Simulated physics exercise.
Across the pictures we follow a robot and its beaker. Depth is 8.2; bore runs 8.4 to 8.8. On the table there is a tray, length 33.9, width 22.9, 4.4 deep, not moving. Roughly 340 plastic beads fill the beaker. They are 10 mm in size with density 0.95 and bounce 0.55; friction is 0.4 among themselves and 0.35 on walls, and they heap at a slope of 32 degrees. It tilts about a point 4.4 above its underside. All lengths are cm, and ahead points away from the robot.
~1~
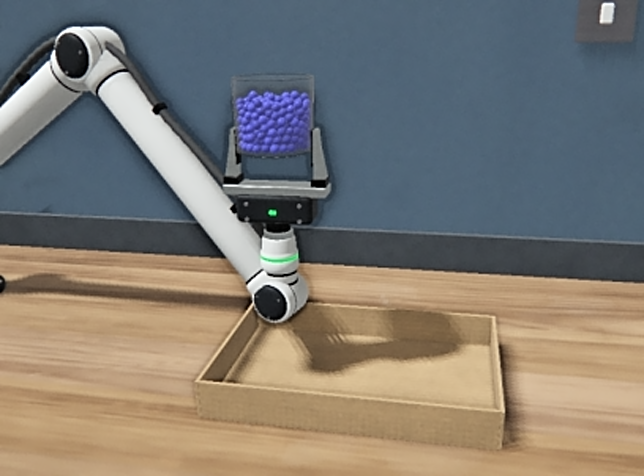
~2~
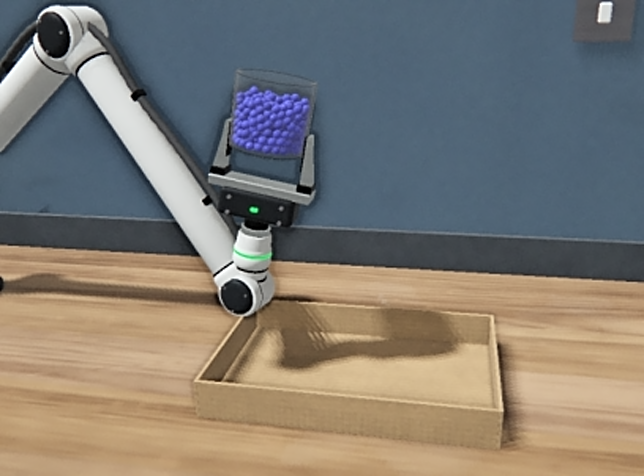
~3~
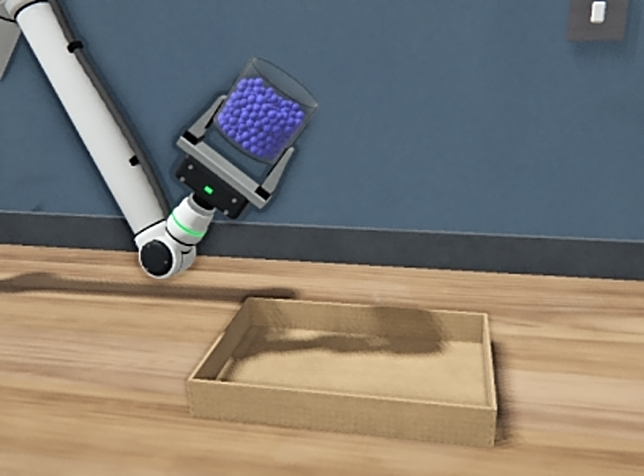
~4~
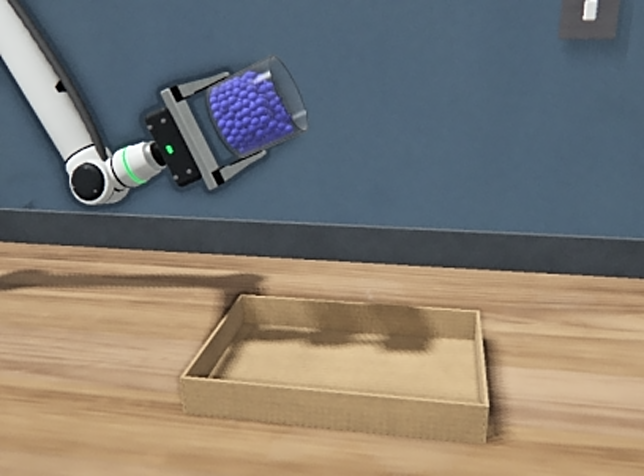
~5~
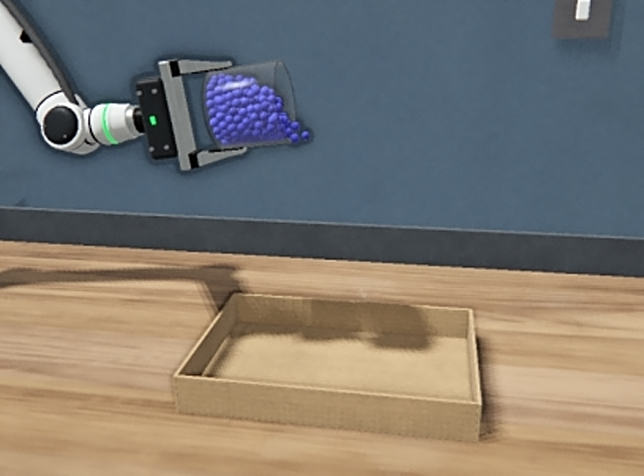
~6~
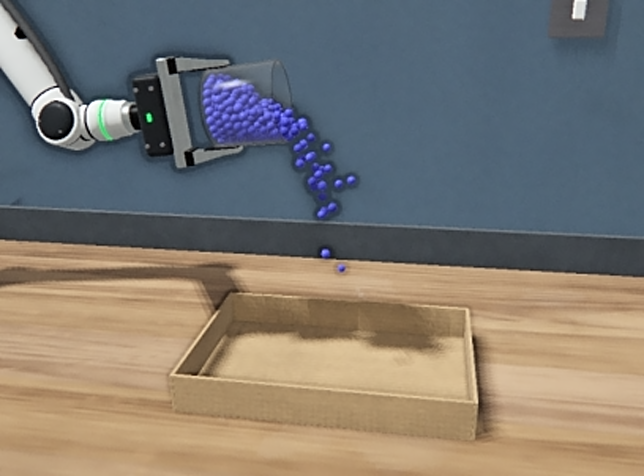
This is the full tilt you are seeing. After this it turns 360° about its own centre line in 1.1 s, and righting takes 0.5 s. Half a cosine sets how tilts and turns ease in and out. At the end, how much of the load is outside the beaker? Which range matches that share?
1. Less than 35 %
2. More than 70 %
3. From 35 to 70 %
The answer is 3.
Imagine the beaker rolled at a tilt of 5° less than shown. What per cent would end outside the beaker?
Then roughly 45 per cent.
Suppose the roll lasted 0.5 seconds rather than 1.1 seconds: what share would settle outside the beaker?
Expected share: Some 40 %.
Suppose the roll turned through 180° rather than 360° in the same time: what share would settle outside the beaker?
Then about 50 per cent.
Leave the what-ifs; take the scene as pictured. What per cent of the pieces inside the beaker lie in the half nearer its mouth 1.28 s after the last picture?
Close to 35 per cent is in the half by the mouth.
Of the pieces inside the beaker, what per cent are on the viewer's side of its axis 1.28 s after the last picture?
My guess would be around 30 per cent.
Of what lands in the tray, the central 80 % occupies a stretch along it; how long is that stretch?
Spread length: Approx. 26 cm.
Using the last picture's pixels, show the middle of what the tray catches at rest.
Centre: Close to (381, 369).
Then, 0.64 s later, tipped 83°, highest piece 37 above the table; 208 in the beaker, 90 in the tray, 2 on the table or floor, 39 in flight or on a rim.
Then, 1.28 s later, tipped 59°, highest piece 34 above the table; 188 in the tray, 139 in the beaker, 5 on the table or floor, 7 in flight or on a rim.
Then, 1.80 s later, upright, highest piece 35 above the table; 195 in the tray, 139 in the beaker, 5 on the table or floor.
Then, 2.50 s later, upright, highest piece 35 above the table; 195 in the tray, 139 in the beaker, 5 on the table or floor.
At rest, 195 in the tray, 139 in the beaker, 5 on the table or floor. That is 59 % outside the beaker.
